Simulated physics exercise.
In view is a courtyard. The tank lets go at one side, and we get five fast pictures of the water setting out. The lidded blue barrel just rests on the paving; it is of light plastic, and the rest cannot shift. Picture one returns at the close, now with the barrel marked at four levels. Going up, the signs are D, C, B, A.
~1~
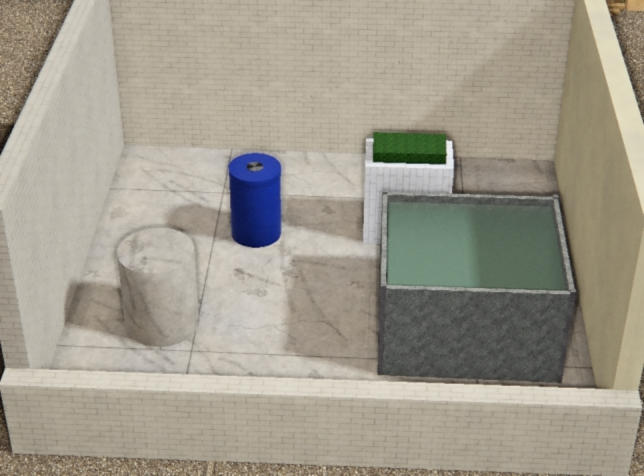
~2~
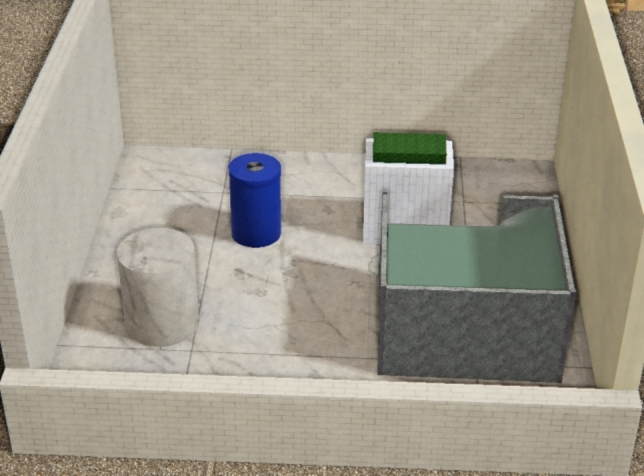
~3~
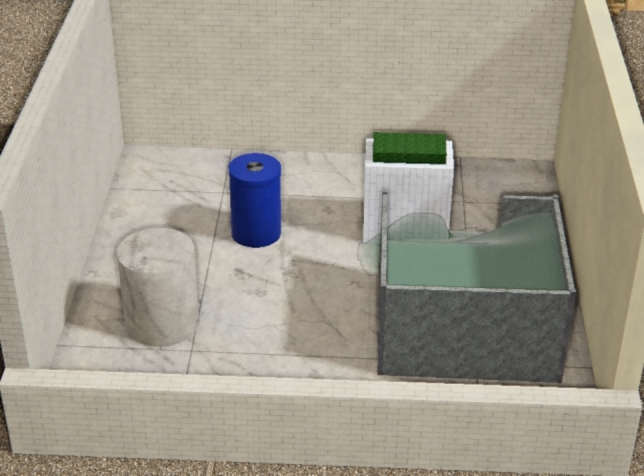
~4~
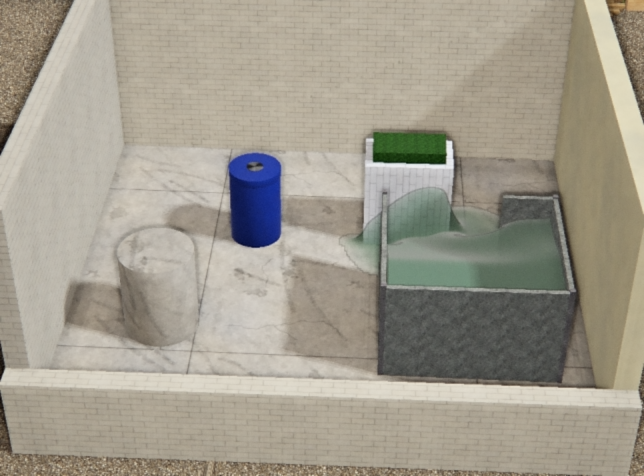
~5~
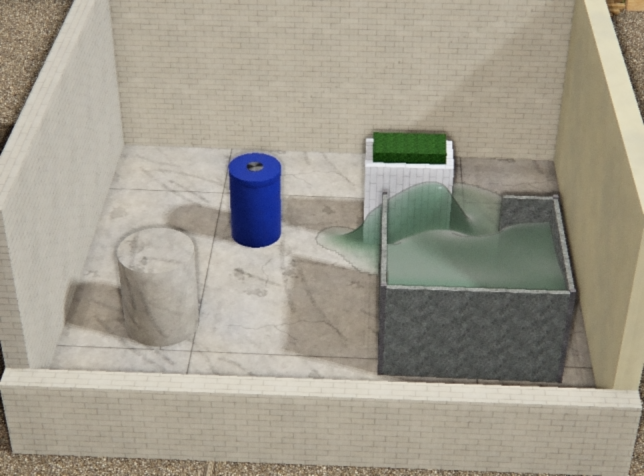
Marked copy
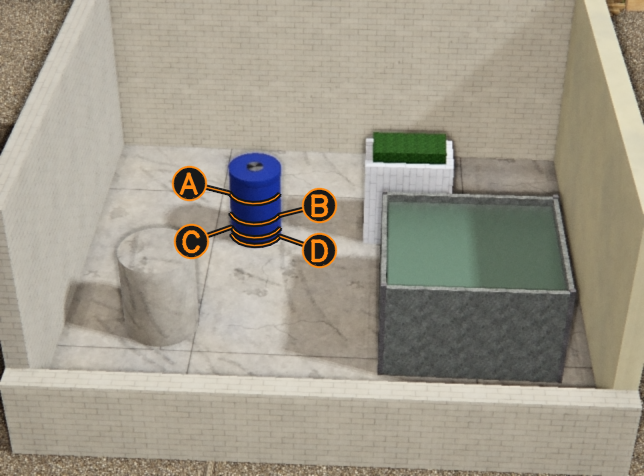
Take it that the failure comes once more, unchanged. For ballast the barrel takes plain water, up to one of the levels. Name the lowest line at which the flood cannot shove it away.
The answer is line A.
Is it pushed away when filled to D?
Yes, that goes wrong.
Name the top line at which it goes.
Line B.
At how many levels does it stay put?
One of the four.
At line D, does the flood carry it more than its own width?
Yes, clearly.
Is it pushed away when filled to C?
Yes, it does.
On the marked copy, A at (252, 203); B at (253, 224); C at (254, 237); D at (254, 245); from the bottom up D, C, B, A.
With A, it shifts by a finger or two and stays.
With B, it is pushed about its own width away.
With C, it is pushed about 3 times its own width away.
With D, it is pushed about 3 times its own width away.
